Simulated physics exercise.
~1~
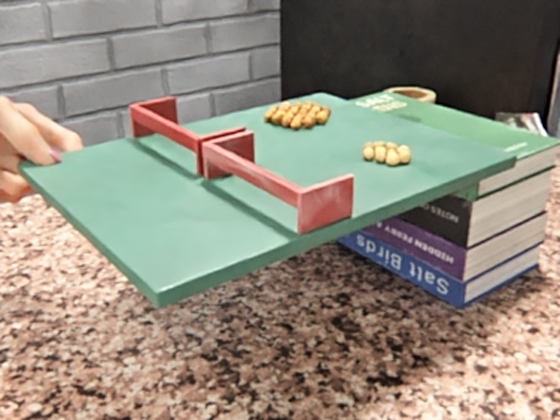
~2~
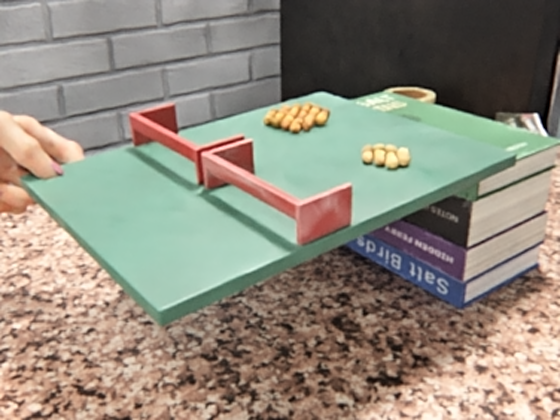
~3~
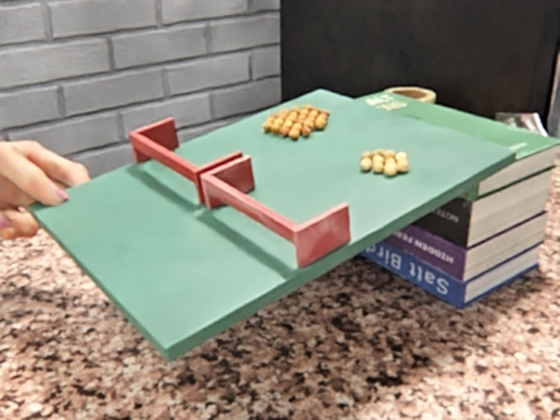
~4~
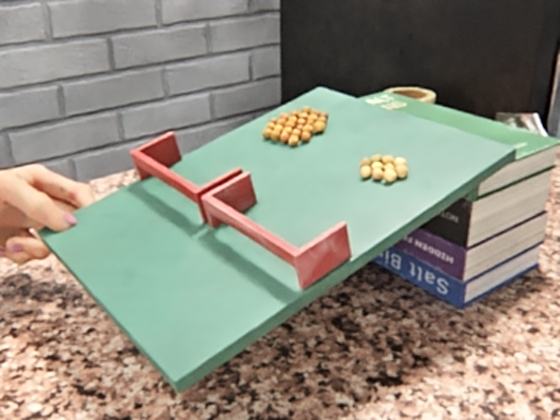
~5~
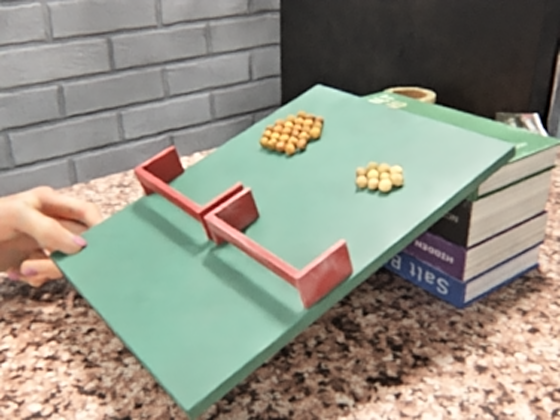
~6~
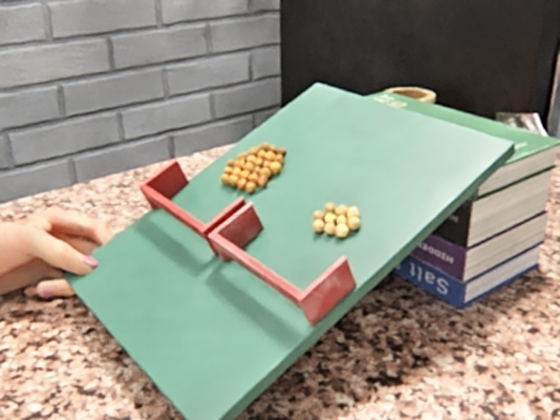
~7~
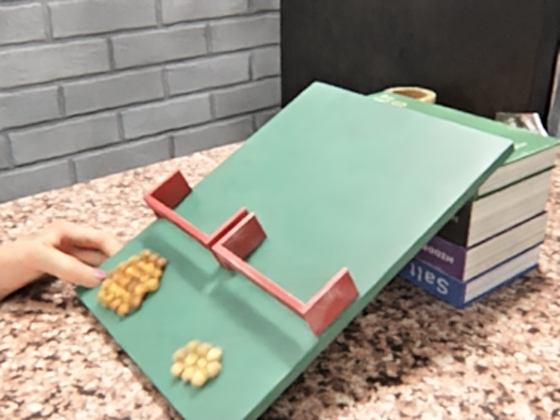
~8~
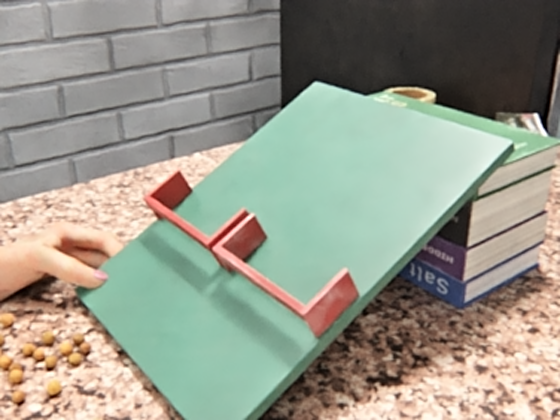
The clip opens on a green board resting against a pile of books on a speckled counter, its free end held by a hand at the left. Two red bars on feet are fixed across it, and two clusters of small, round, tan and yellowish pieces sit above them. The hand gradually lowers the free end, and the board grows steeper while the clusters at first barely shift. Then both clusters slide down toward the bars and pass beneath them onto the lower part. Finally the board is bare, with loose pieces scattered on the counter at the lower left.
